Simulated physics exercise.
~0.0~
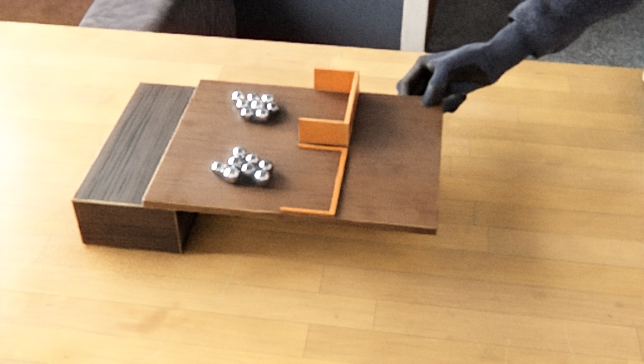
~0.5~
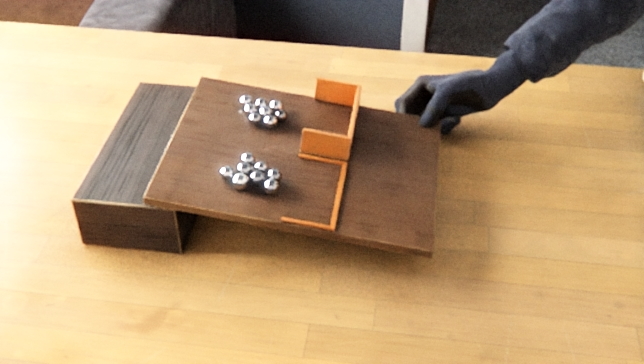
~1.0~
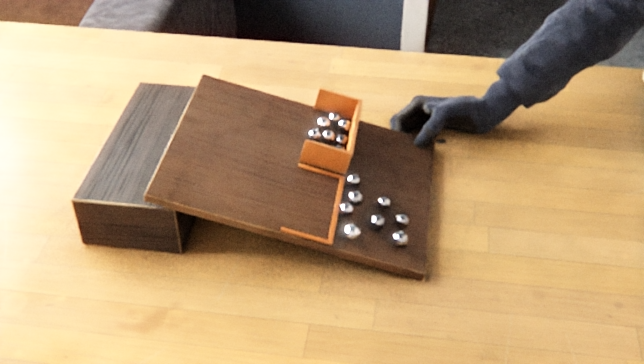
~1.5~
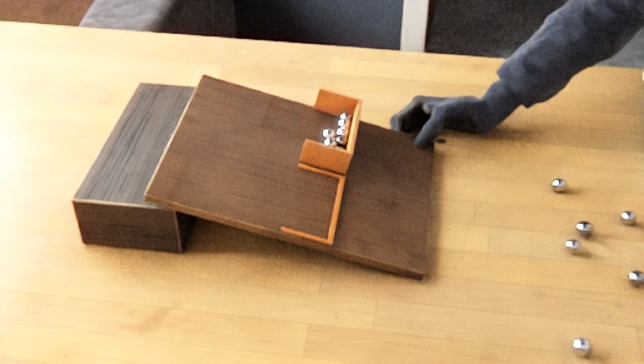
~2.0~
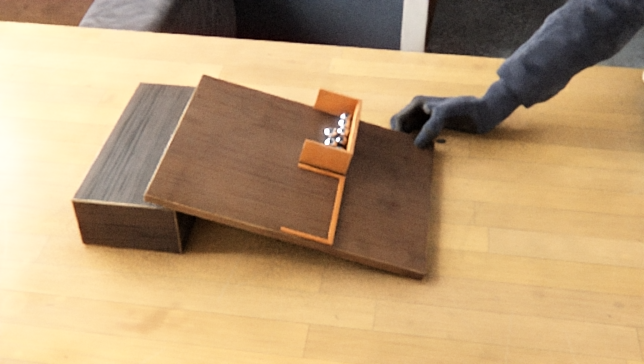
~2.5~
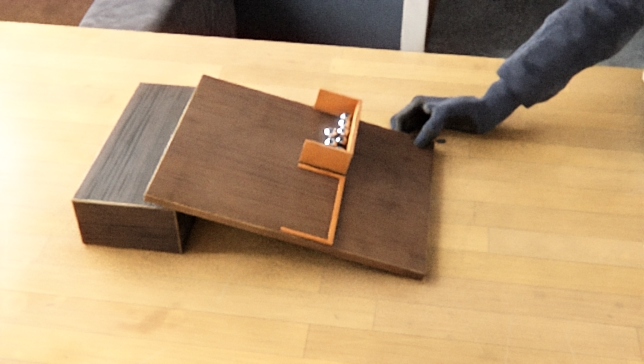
A dark-gloved hand holds the right end of a brown wooden board whose left end rests on a dark block on a light wooden table, seen from above at an angle. Two clusters of small silver balls sit on the board, with a low orange strip across the near path and a taller orange enclosure across the far one. The hand lowers its end, and both clusters roll right. The near balls pass over the low strip, spill off the board and roll out of view across the table. The far balls stay gathered inside the enclosure as the tilted board rests still.
